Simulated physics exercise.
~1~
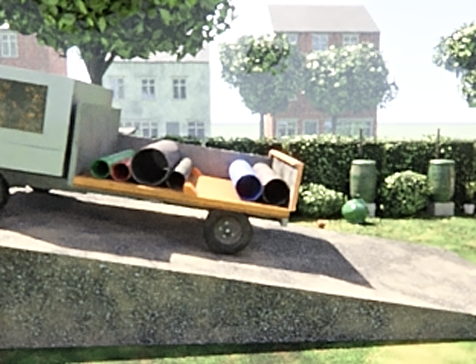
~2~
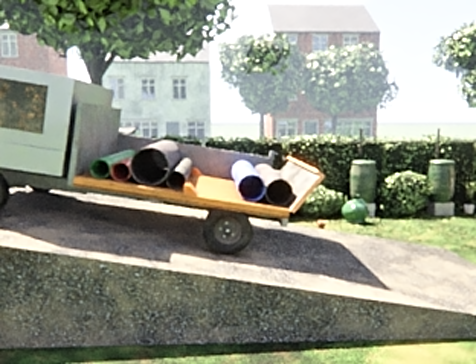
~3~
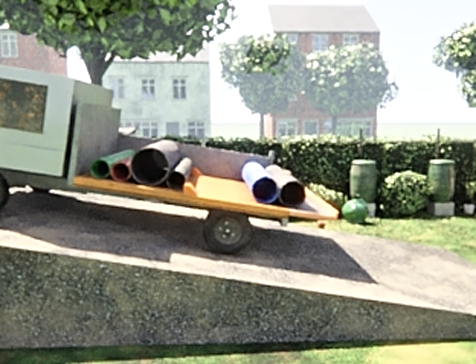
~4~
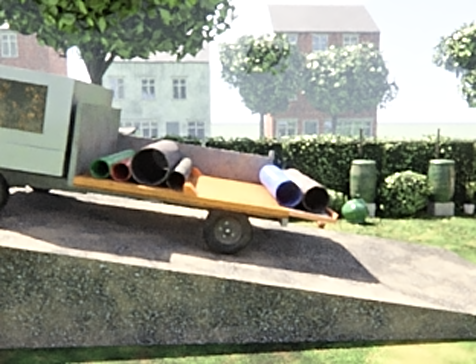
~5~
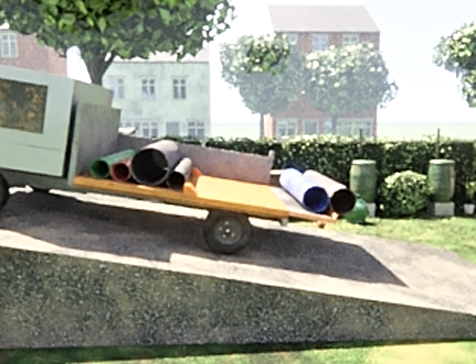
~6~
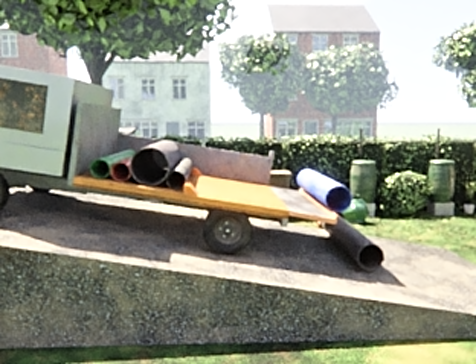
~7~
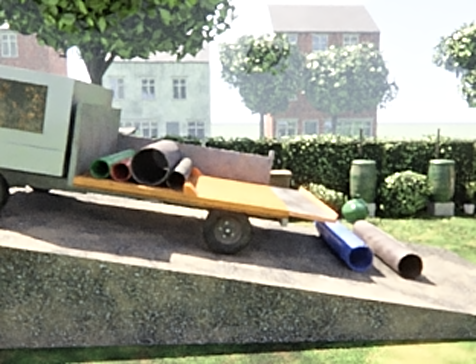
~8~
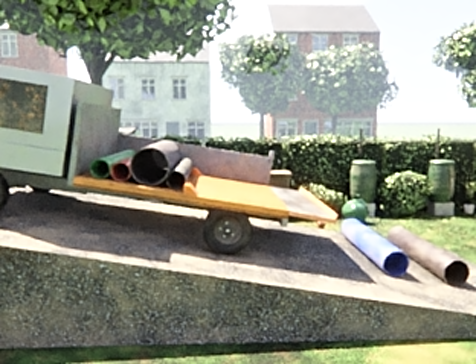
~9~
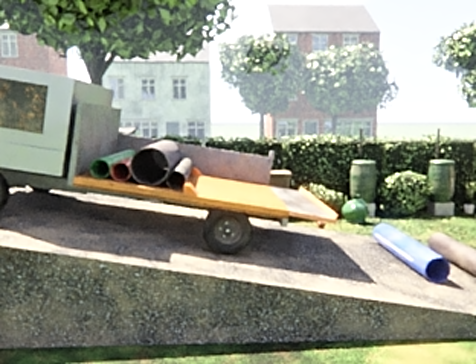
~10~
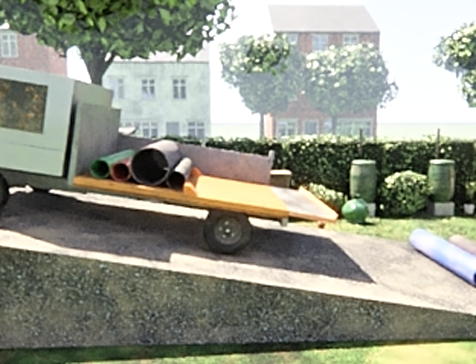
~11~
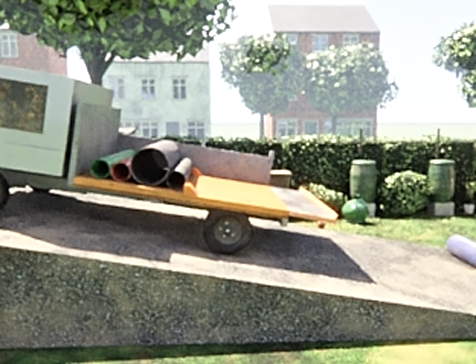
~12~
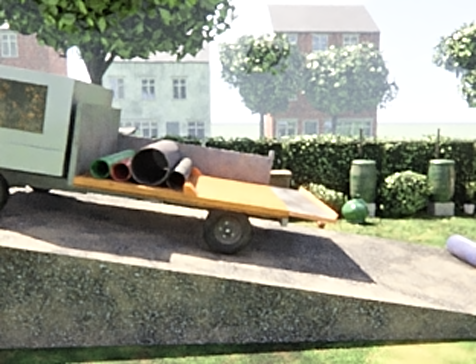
A pick-up's tailgate drops on a ramp, and two pipes roll off onto the ground.
